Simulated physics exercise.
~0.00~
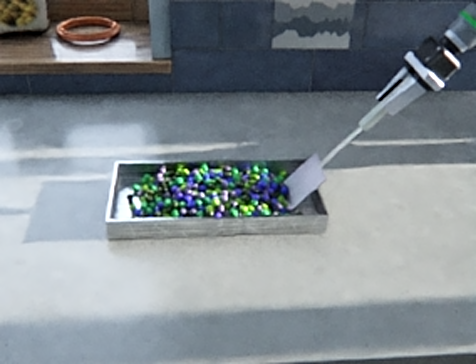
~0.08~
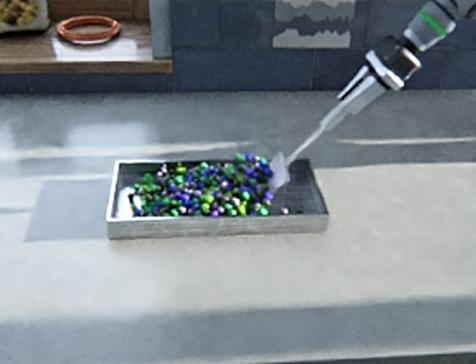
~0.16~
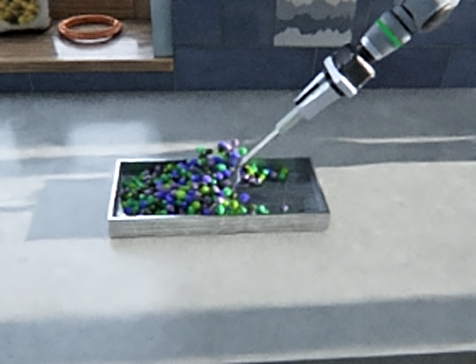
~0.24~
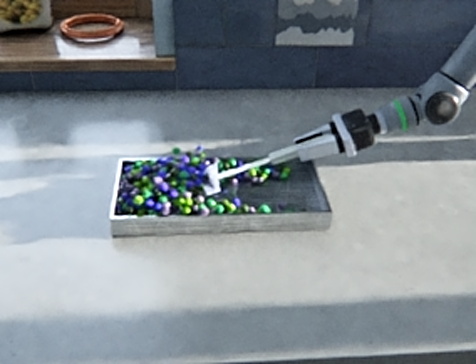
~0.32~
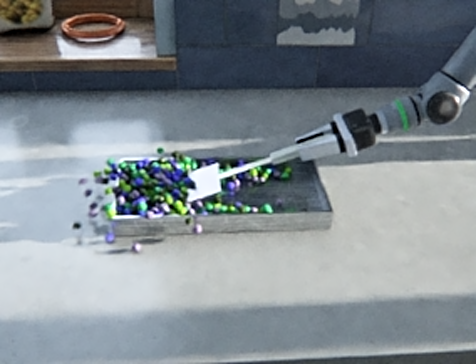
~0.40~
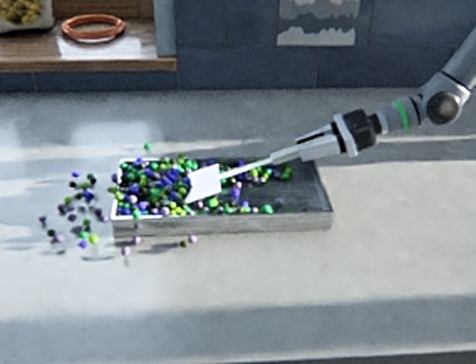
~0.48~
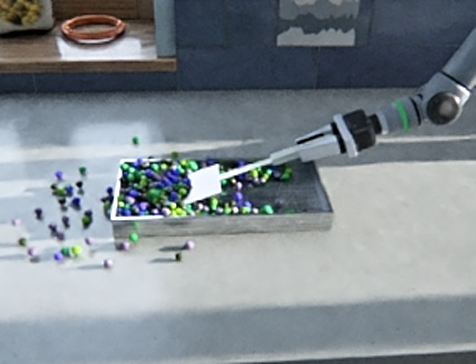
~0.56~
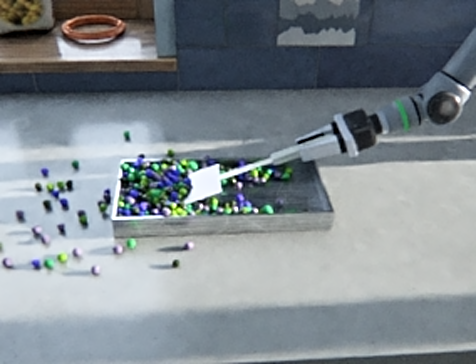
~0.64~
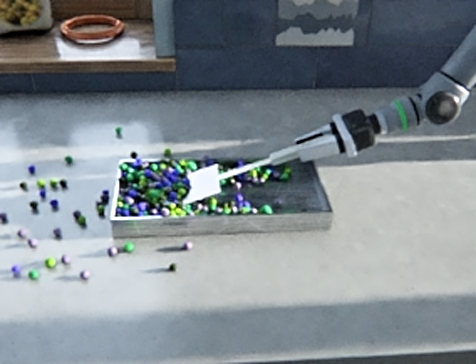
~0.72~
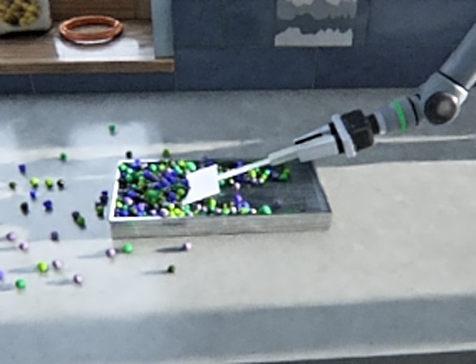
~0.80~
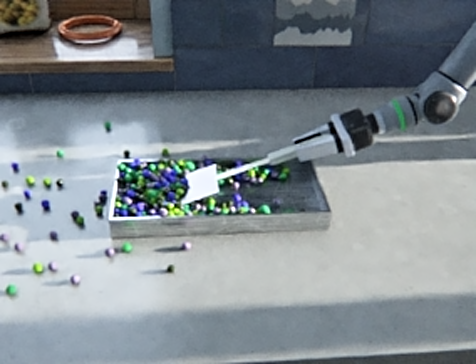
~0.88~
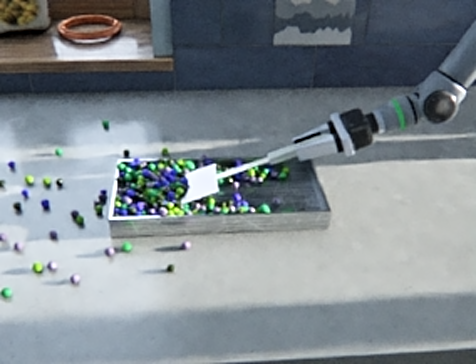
A robot arm holding a spatula pushes its blade leftward through a shallow metal tray filled with small round sweets in green, blue, purple and white. The sweets bunch up ahead of the blade and heap against the left side, leaving the right part of the tray mostly bare. The blade then tilts and halts, and a burst of sweets spills over the left end. They scatter and roll across the pale countertop, spreading out to the left and toward the front. At the end the spatula rests still over the pile, with most sweets in the tray and the strays lying on the counter.
